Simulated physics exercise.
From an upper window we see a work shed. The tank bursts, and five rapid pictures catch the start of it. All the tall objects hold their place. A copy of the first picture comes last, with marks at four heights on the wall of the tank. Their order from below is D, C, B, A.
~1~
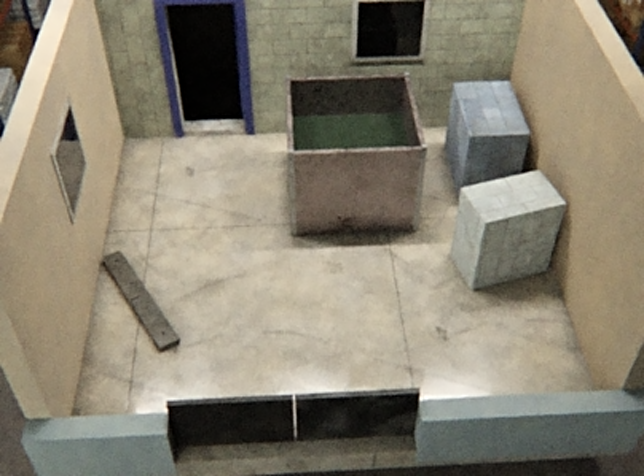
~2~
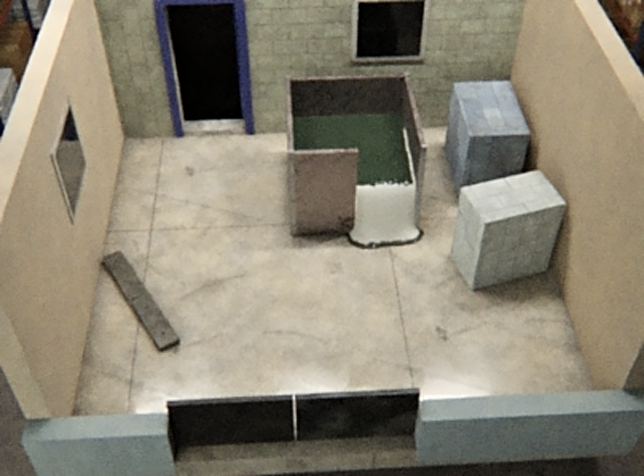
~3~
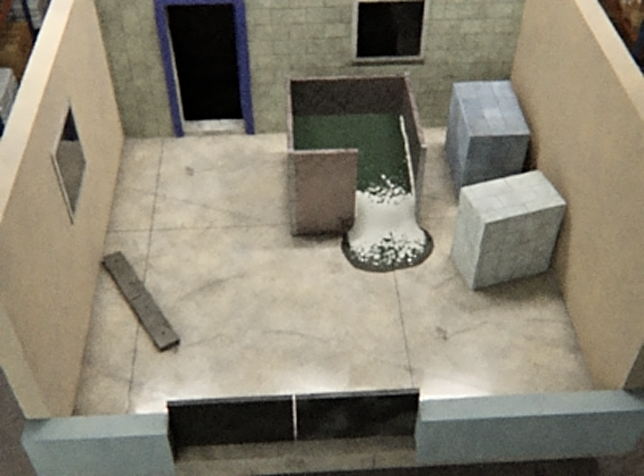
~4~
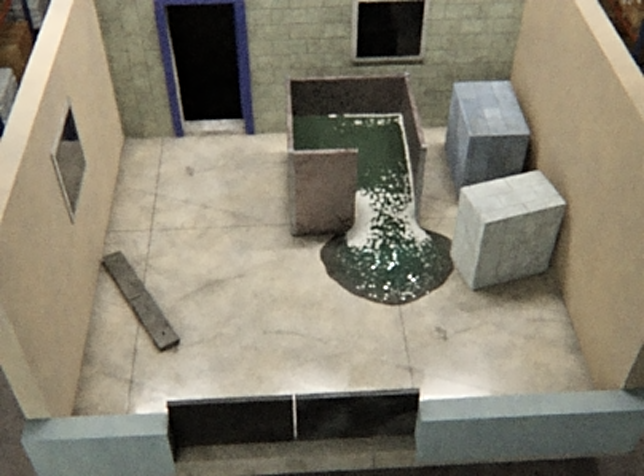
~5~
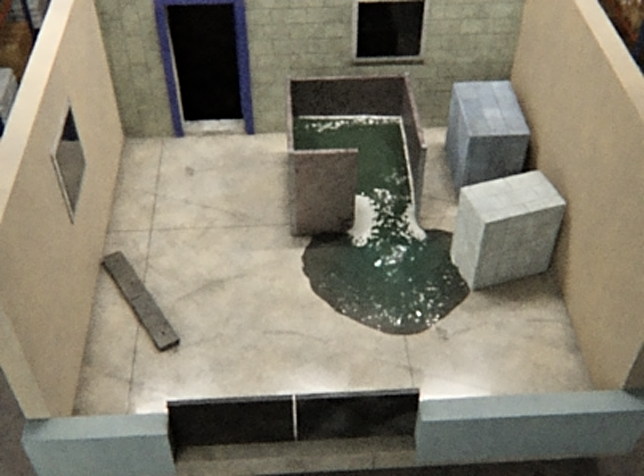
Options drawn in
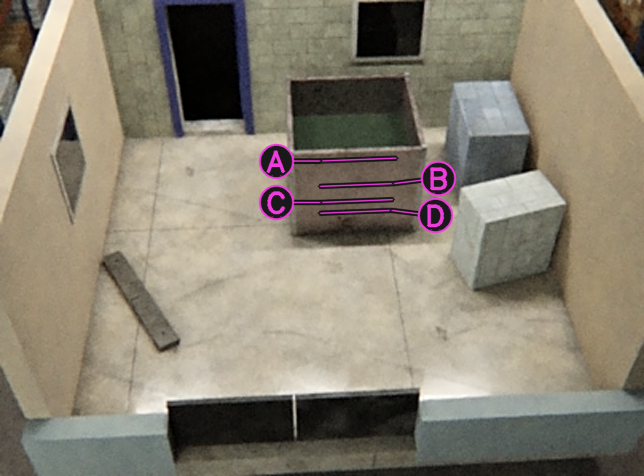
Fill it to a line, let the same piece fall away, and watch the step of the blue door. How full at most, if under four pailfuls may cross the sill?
Choose B.
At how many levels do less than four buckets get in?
Three of them.
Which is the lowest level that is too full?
Level A.
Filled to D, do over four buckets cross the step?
No, not at all.
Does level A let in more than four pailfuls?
Yes.
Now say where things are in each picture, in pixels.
Water in the tank at rest, its middle at (351, 149); foot of the blue doorway at (215, 135); shut gate at (294, 403).
Water covers 1 % of the ground and shows as far out as (416, 235).
Water covers 3 % of the ground and shows as far out as (368, 265).
Water covers 6 % of the ground and shows as far out as (403, 297).
Water covers 10 % of the ground and shows as far out as (418, 325).
On the marked copy, A at (358, 159); B at (357, 184); C at (356, 201); D at (356, 211); from the bottom up D, C, B, A.
Choosing A, about 9 bucketfuls get in.
Choosing B, a splash gets over, under a bucket.
Choosing C, nothing gets over.
Choosing D, nothing gets over.
